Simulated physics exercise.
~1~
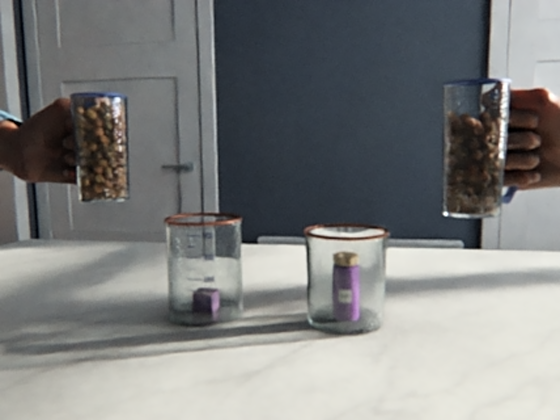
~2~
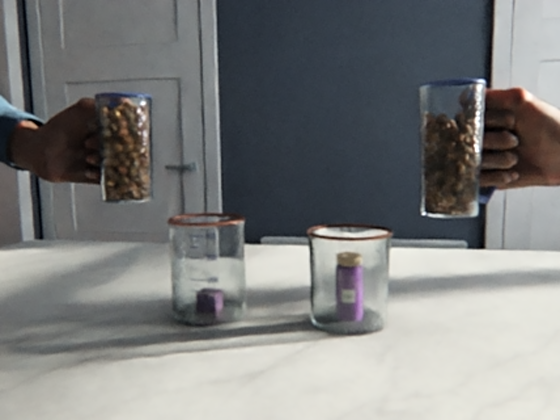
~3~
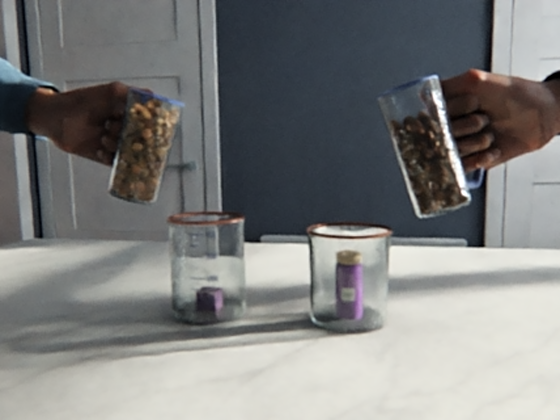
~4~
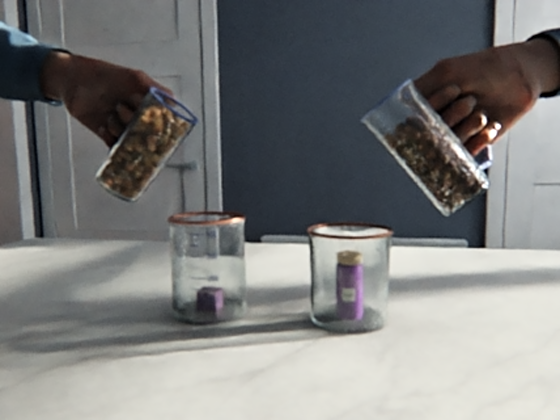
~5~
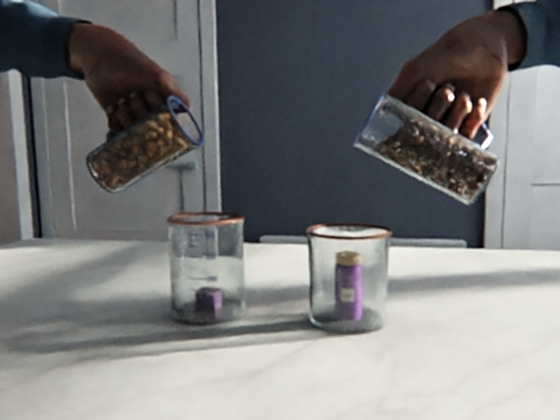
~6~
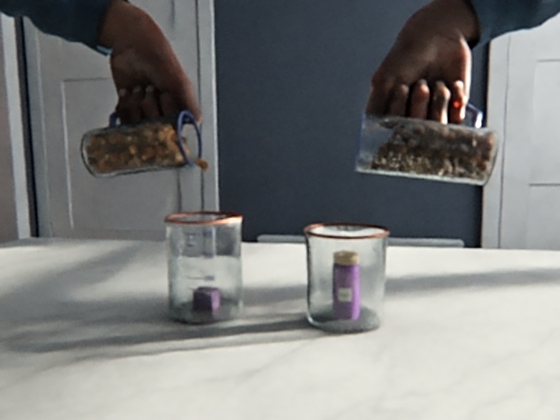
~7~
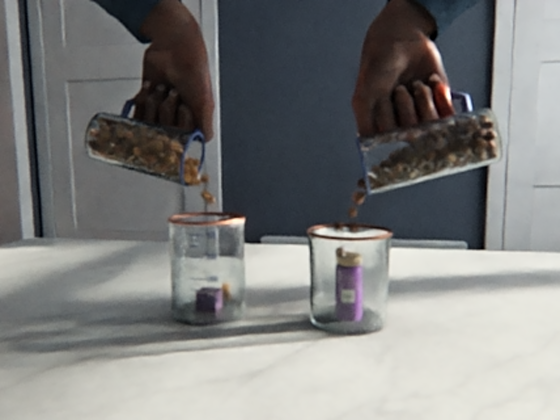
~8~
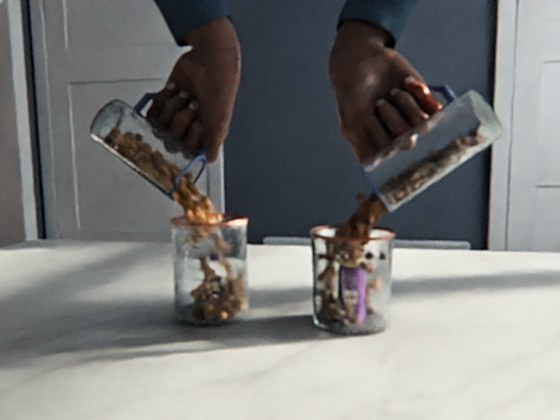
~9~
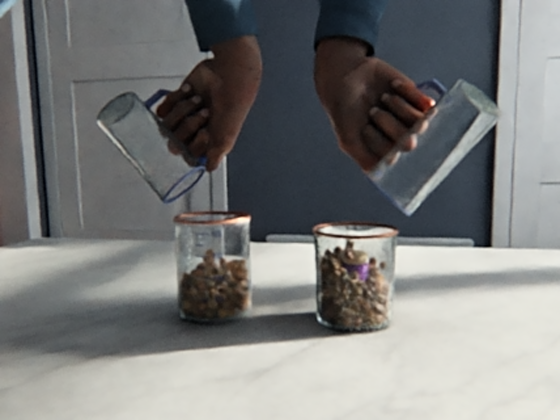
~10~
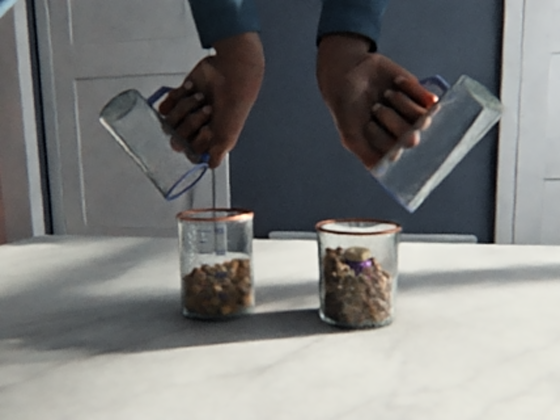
In this clip, two hands tip clear cups of brown pebble-like pieces over two glass containers, each holding a small purple object, until both cups are empty. The left object ends up covered, while the top of the taller right one still shows.
